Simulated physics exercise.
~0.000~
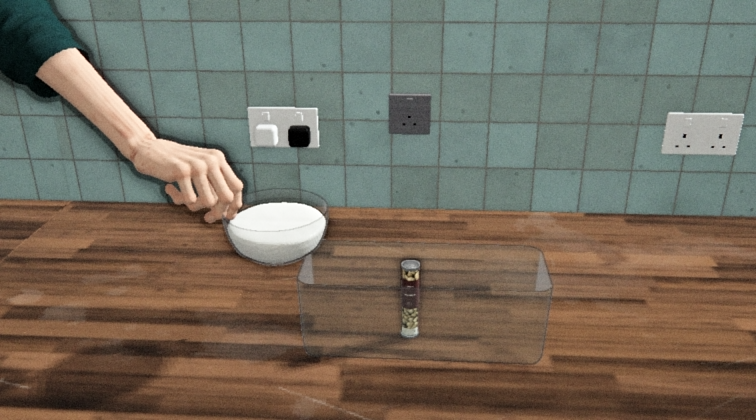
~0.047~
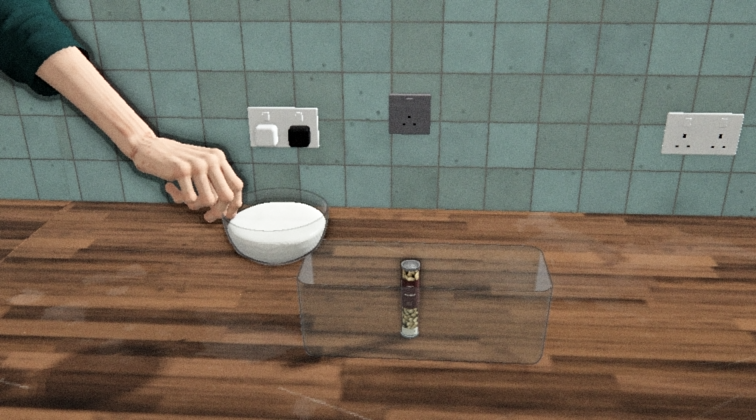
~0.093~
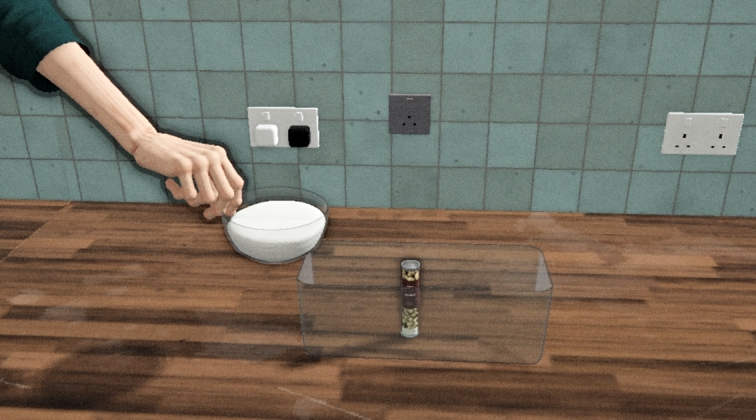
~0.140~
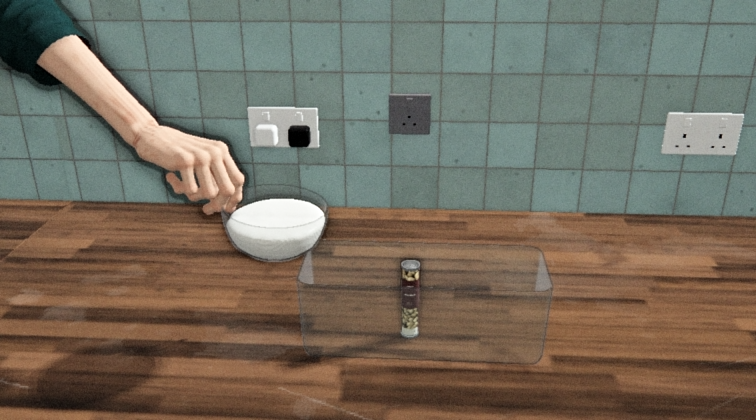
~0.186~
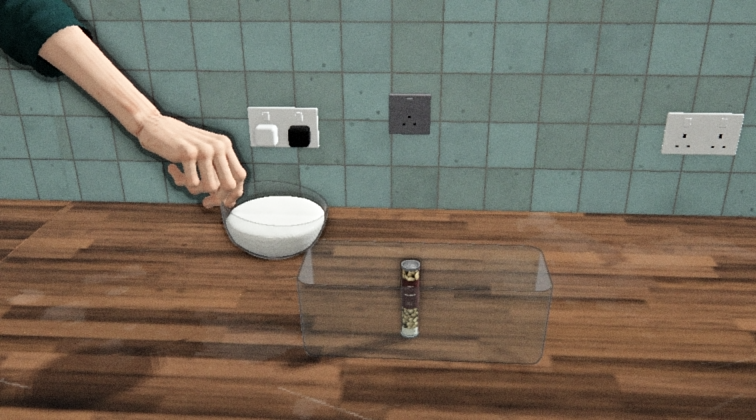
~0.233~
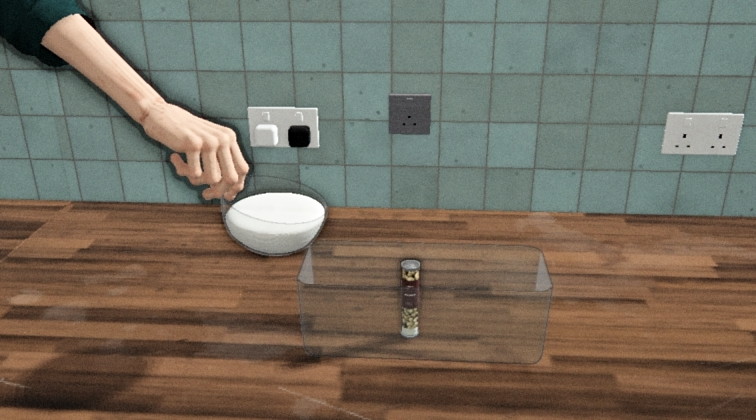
A hand held a clear round bowl of milk at the left of an empty see-through basin with a small closed tin standing inside, and slowly tilted the bowl slightly to the right.
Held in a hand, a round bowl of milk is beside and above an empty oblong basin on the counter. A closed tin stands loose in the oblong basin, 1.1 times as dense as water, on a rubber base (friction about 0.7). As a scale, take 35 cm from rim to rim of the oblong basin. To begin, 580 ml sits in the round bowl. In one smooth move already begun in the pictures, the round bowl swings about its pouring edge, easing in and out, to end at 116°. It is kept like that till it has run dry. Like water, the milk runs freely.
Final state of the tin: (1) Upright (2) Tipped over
Answer: 2.
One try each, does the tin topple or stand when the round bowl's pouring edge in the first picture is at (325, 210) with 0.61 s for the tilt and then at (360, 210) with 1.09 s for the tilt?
The tin overturns the first time and stays vertical the second time.
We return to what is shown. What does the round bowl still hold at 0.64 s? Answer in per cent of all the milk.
Still held: Roughly 46 % of the total.
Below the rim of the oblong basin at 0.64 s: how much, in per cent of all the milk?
About 14%.
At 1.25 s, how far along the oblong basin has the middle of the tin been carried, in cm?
Close to 8 cm.
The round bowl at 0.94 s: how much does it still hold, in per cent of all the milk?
Some 1 per cent.
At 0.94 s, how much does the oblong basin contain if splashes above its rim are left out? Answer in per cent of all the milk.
Reading: Approx. 92 %.
By 0.64 s the tilt is 74° and 47 per cent is still to pour; the tin stands where it began.
By 0.94 s the tilt is 111° and 1 per cent is still to pour; the tin leans 20°.
By 1.25 s the tilt is 116° and 0 per cent is still to pour; the tin lies on its side.
By 1.59 s the tilt is 116° and 0 per cent is still to pour; the tin lies on its side.
At rest the tin lies on its side.
